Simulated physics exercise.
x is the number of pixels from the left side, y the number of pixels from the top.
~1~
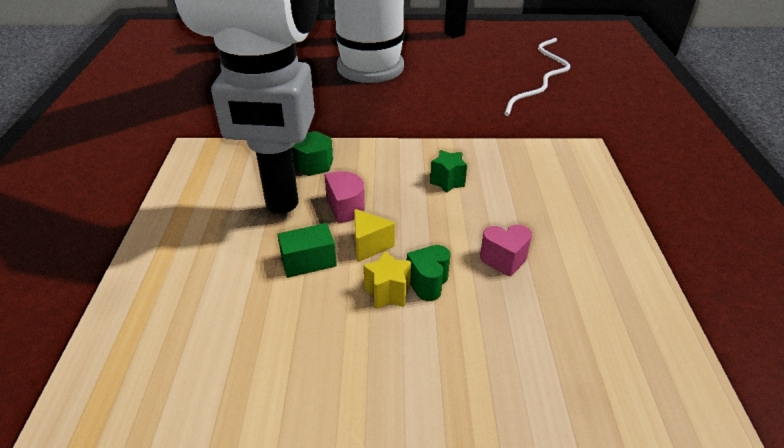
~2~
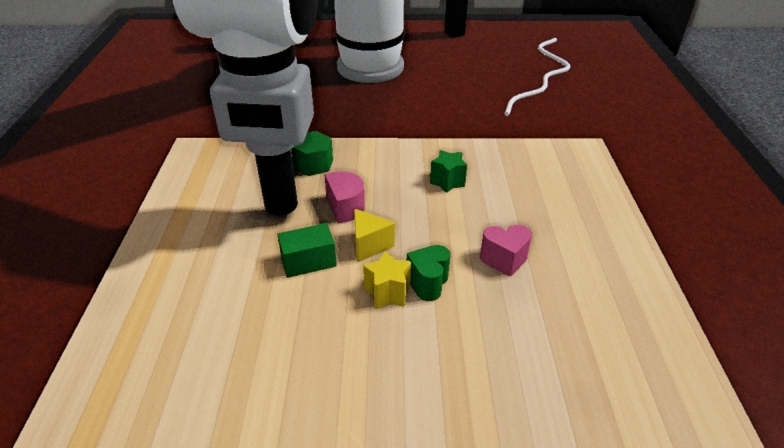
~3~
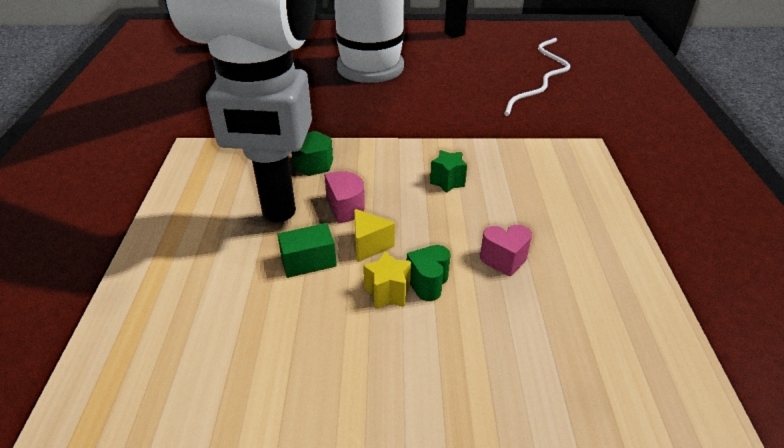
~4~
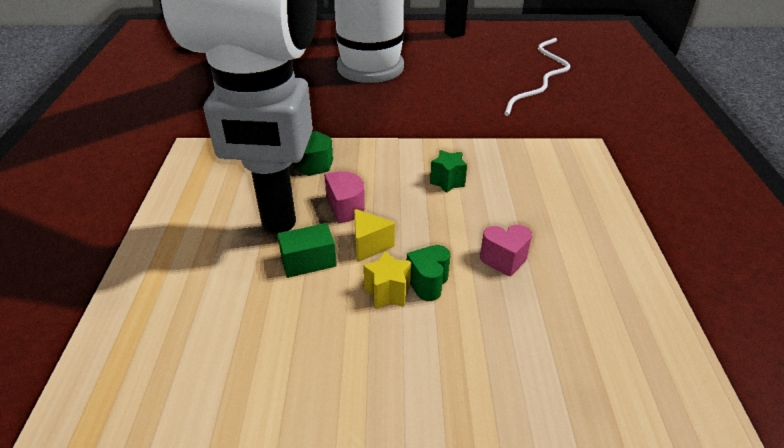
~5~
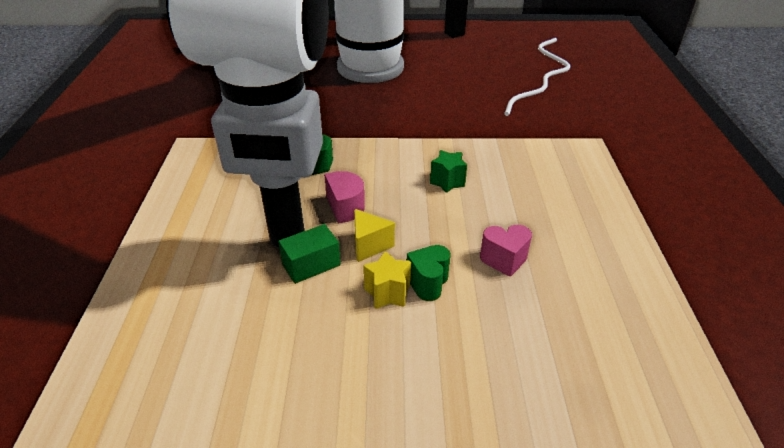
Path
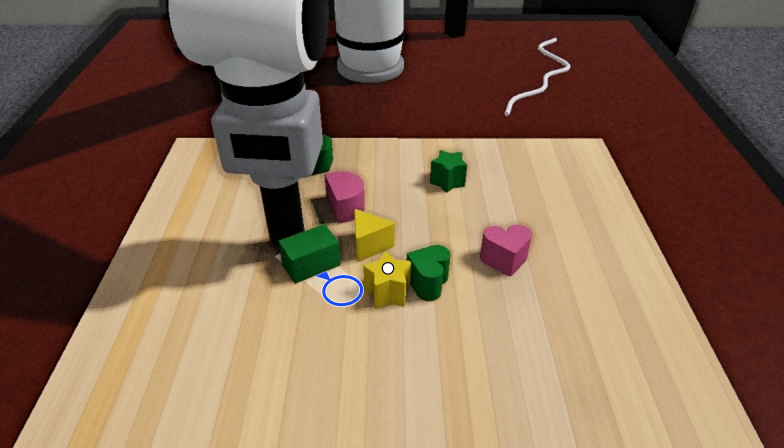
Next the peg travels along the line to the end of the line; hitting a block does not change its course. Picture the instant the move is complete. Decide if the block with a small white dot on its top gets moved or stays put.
By the last moment of the path, the block with a small white dot on its top has shifted.
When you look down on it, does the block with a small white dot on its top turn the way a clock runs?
No
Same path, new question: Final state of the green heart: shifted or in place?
It is no longer where it was.
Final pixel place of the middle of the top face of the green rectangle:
Near (372, 281).
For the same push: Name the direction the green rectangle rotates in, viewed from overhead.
That block twists counter-clockwise.
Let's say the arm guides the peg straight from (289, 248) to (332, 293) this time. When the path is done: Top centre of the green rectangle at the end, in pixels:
My prediction: (362, 281).
Path on the board, from (289, 248) to (343, 290); the dot is on the yellow star block.
What follows on the original path. Halfway along, peg (314, 259); green rectangle (339, 260), turned 20° anticlockwise.
At the end, peg (342, 281); green rectangle (372, 281), turned 35° anticlockwise; yellow triangular piece in place; yellow star block (415, 281), turned 25° anticlockwise; green heart (443, 258), turned 15° anticlockwise.
